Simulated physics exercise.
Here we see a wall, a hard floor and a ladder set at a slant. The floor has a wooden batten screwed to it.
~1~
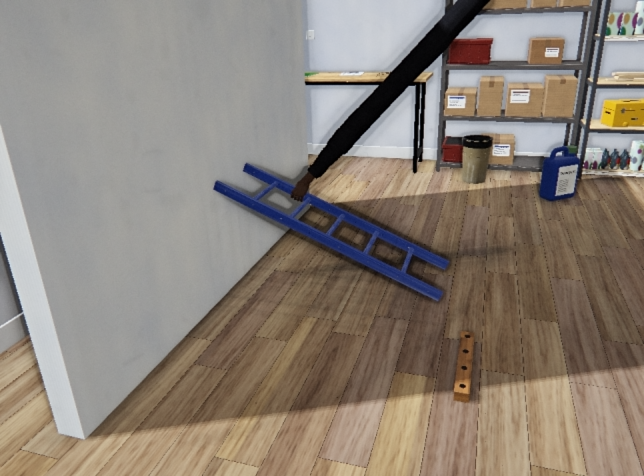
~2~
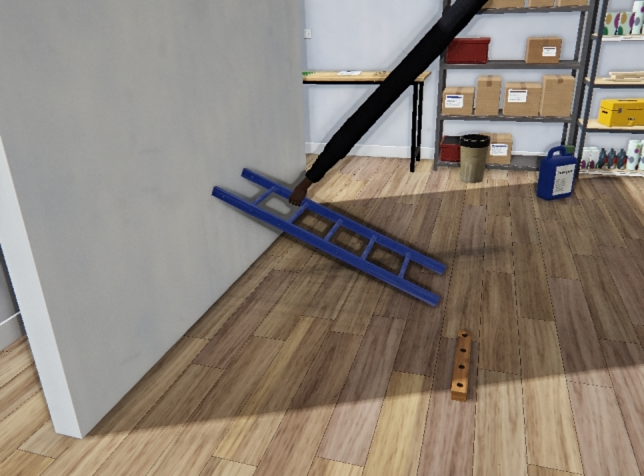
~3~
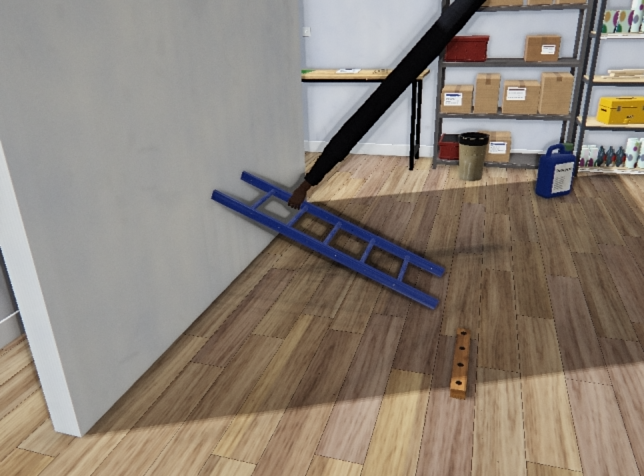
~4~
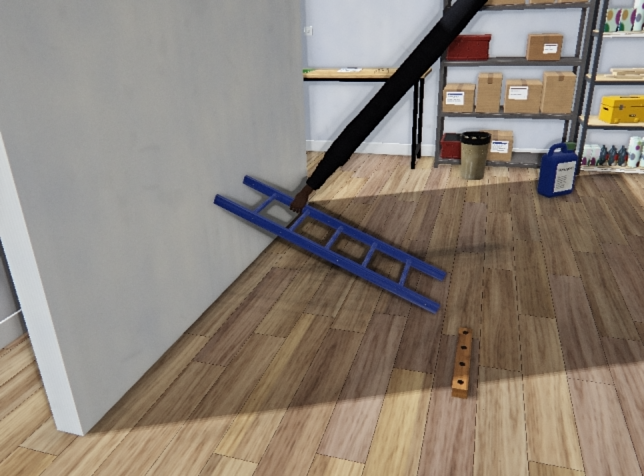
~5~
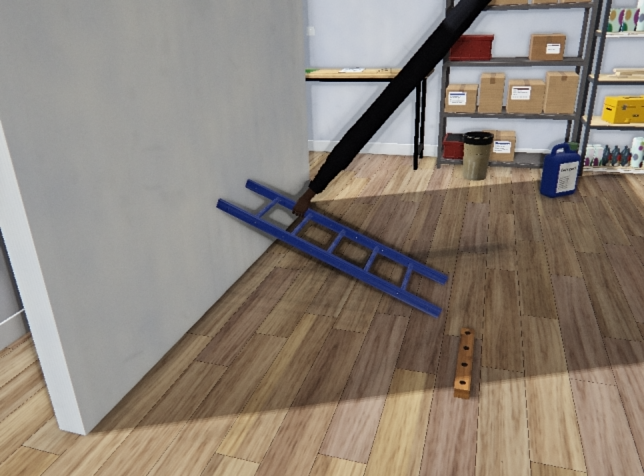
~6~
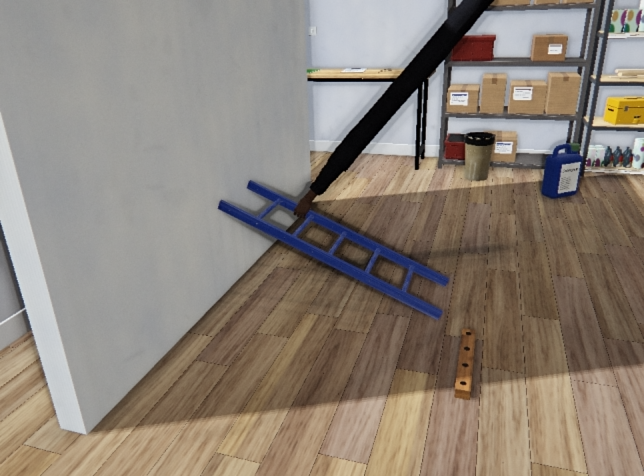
The video shows a dark arm holding a blue ladder at a slant beside a grey wall, above a wooden floor with a small batten on it. The ladder shifts very slightly downward, then stays nearly still in its grip.
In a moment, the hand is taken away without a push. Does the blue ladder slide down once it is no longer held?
It's going to go down, I think.
Then, 0.22 s past the last view, blue ladder leaning 8° off how it started near (342, 260).
Then, 0.30 s past the last view, blue ladder leaning 18° off how it started near (346, 277).
Finally, the blue ladder slides out and falls, near (347, 286).
